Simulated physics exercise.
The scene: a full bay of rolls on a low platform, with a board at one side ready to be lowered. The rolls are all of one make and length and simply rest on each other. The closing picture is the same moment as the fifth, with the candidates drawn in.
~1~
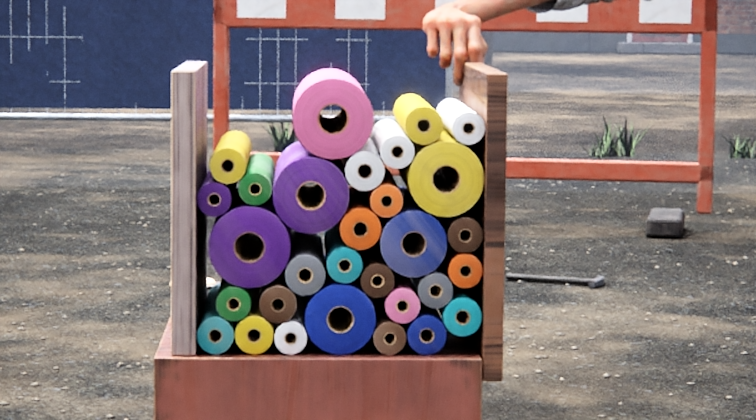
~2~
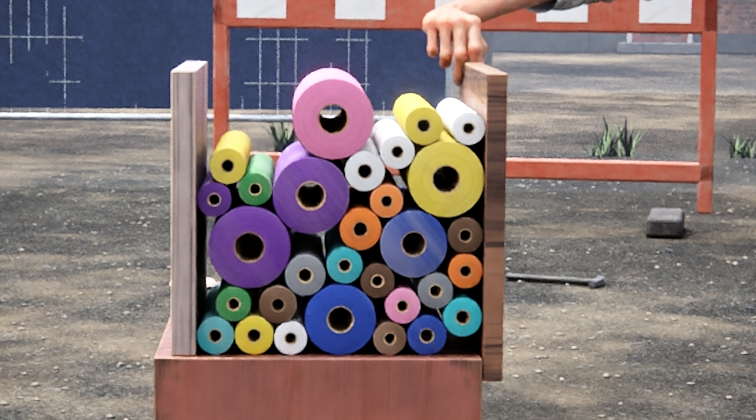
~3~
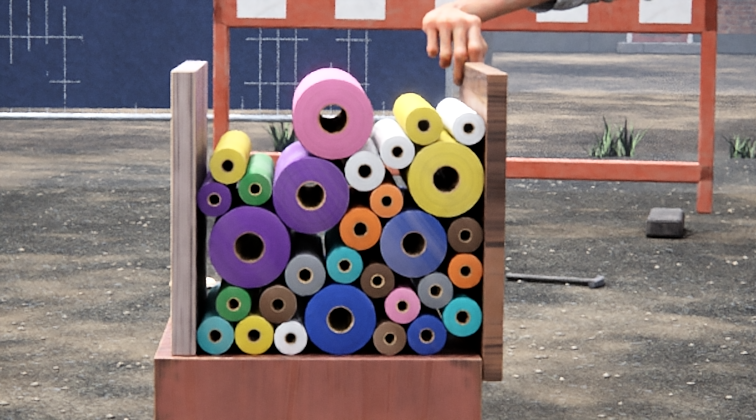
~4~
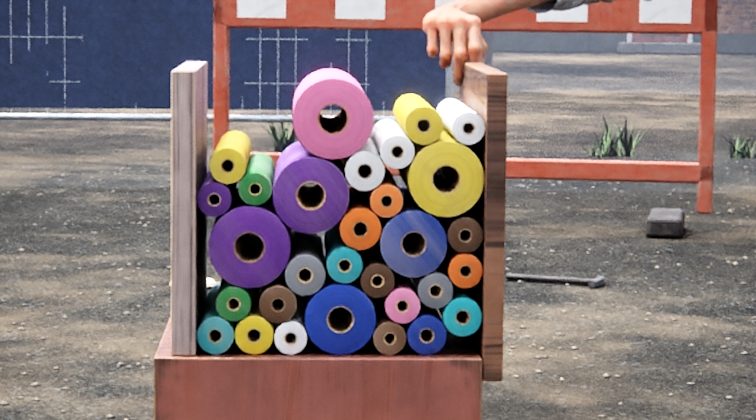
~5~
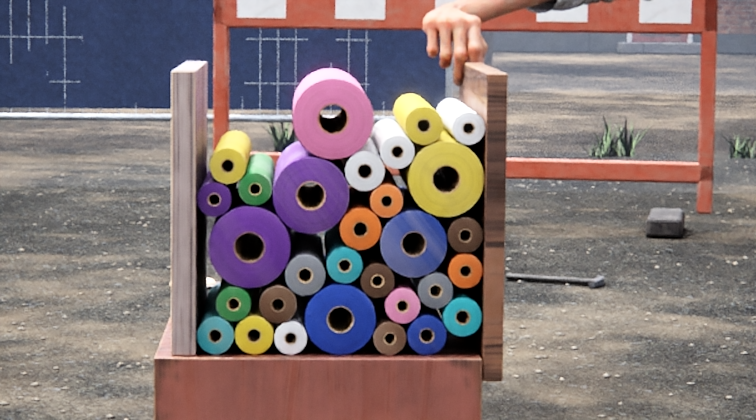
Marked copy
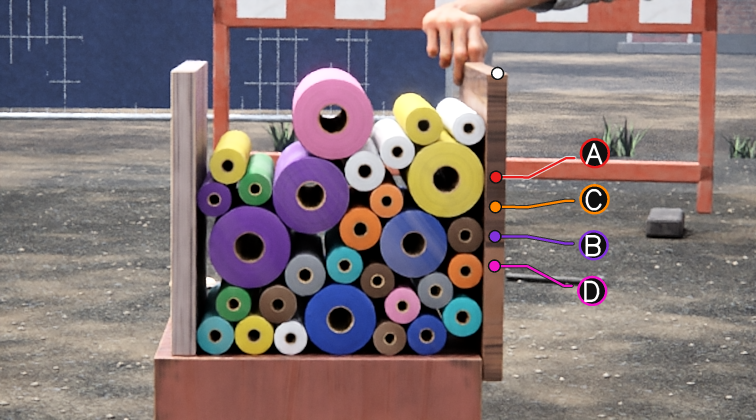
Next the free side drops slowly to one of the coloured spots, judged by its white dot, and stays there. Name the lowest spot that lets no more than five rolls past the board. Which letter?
Stop at D.
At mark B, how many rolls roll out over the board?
With B, one.
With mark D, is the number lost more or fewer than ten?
It loses fewer than ten.
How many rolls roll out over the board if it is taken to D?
With D, four.
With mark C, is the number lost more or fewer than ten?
It loses fewer than ten.
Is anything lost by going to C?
Yes, at C.
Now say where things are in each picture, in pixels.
The first picture shows a blue roll (427, 335); a brown roll (278, 304); a purple roll (250, 247).
The second picture shows a purple roll (250, 247); a brown roll (465, 236).
The third picture shows a white roll (397, 152); side board (479, 210).
The fourth picture shows a turquoise roll (215, 336); a blue roll (427, 335).
The fifth picture shows a brown roll (278, 304); a purple roll (250, 247); a brown roll (465, 236).
On the marked copy, A at (496, 177); B at (495, 236); C at (495, 207); D at (494, 266); the white dot at (497, 74).
Taking D. A third of the way, top of the board (485, 157).
Two thirds of the way, top of the board (484, 252).
When it is over, top of the board (484, 265), four out over the board.
As for the rest, A one out over the board; B one out over the board; C one out over the board.
